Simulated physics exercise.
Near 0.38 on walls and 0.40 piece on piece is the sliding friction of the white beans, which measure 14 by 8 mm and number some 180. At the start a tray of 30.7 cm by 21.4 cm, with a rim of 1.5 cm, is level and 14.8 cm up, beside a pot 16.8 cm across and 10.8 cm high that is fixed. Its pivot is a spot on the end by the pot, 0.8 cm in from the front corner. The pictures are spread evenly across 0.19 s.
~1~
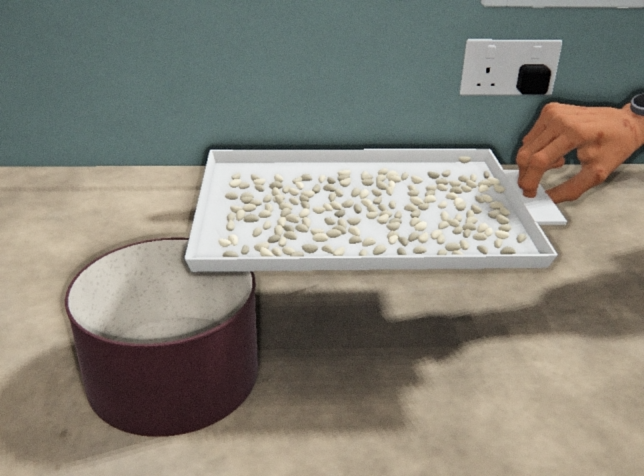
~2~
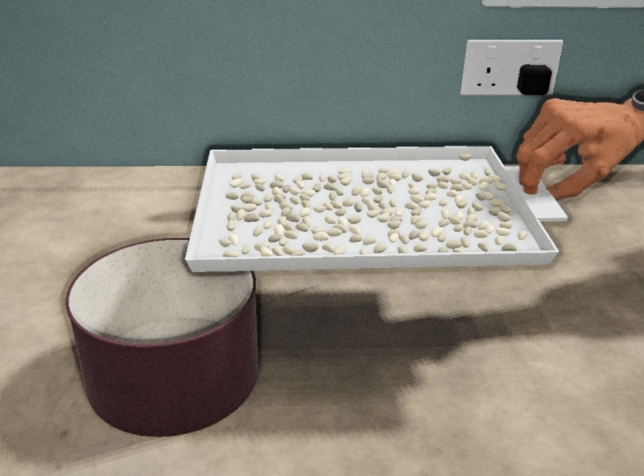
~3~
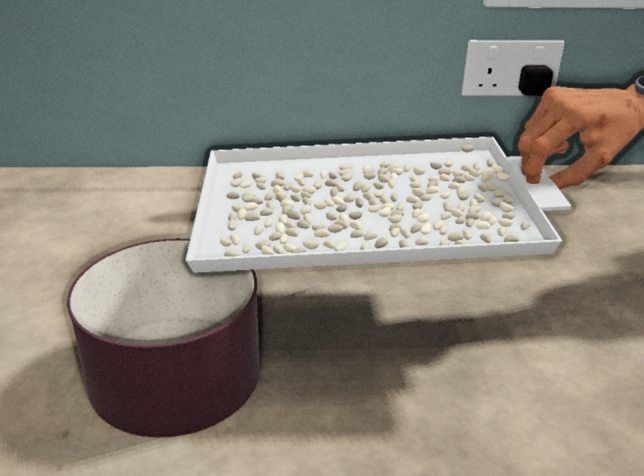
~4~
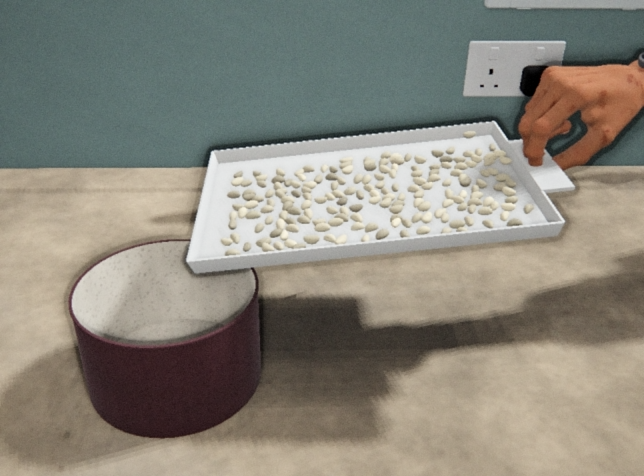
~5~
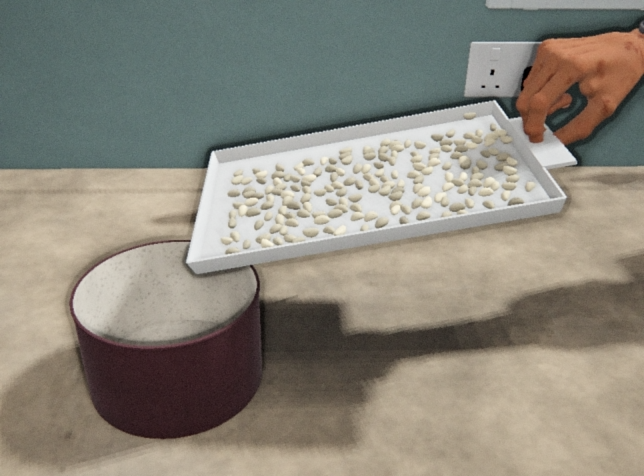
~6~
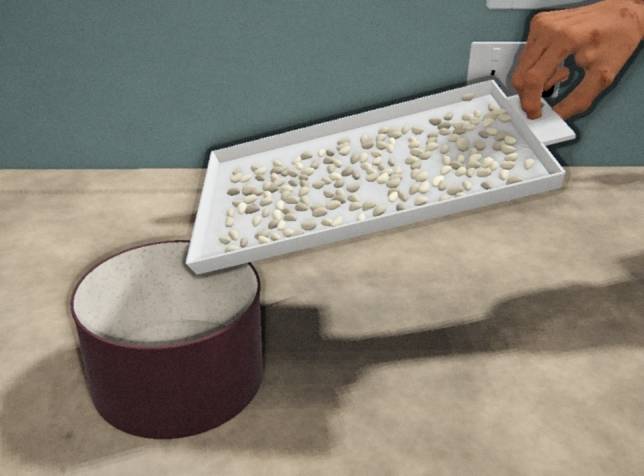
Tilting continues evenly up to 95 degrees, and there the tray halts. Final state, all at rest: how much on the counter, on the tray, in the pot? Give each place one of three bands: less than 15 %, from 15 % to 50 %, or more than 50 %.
My prediction: Counter: A sizeable amount, tray: A minor amount, pot: The greater amount.
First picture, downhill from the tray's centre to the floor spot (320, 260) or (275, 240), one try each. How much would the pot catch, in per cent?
Approximately 30 percent, then 90 percent.
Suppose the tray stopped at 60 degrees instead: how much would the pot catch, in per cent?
That comes out at some 50 per cent.
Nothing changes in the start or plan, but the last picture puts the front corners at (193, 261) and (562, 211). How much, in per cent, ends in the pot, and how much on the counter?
Pot 95; counter 5.
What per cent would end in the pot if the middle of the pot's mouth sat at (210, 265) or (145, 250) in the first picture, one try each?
Close to 55 in a hundred, then close to 75 in a hundred.
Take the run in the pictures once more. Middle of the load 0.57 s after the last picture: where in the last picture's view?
The middle of the load should be near (156, 250) then.
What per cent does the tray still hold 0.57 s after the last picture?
Roughly 30 per cent.
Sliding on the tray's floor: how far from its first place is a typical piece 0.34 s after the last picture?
Displacement on the tray: Roughly 8 cm.
Then, 0.34 s after the last picture, tilt 54 degrees; the tray holds 100 %, the pot 0 %.
Then, 0.57 s after the last picture, tilt 81 degrees; the tray holds 30 %, the pot 35 %.
Then, 0.91 s after the last picture, tilt 95 degrees; the tray holds 0 %, the pot 65 %.
In the end, counter 35 %, tray 0 %, pot 65 %.
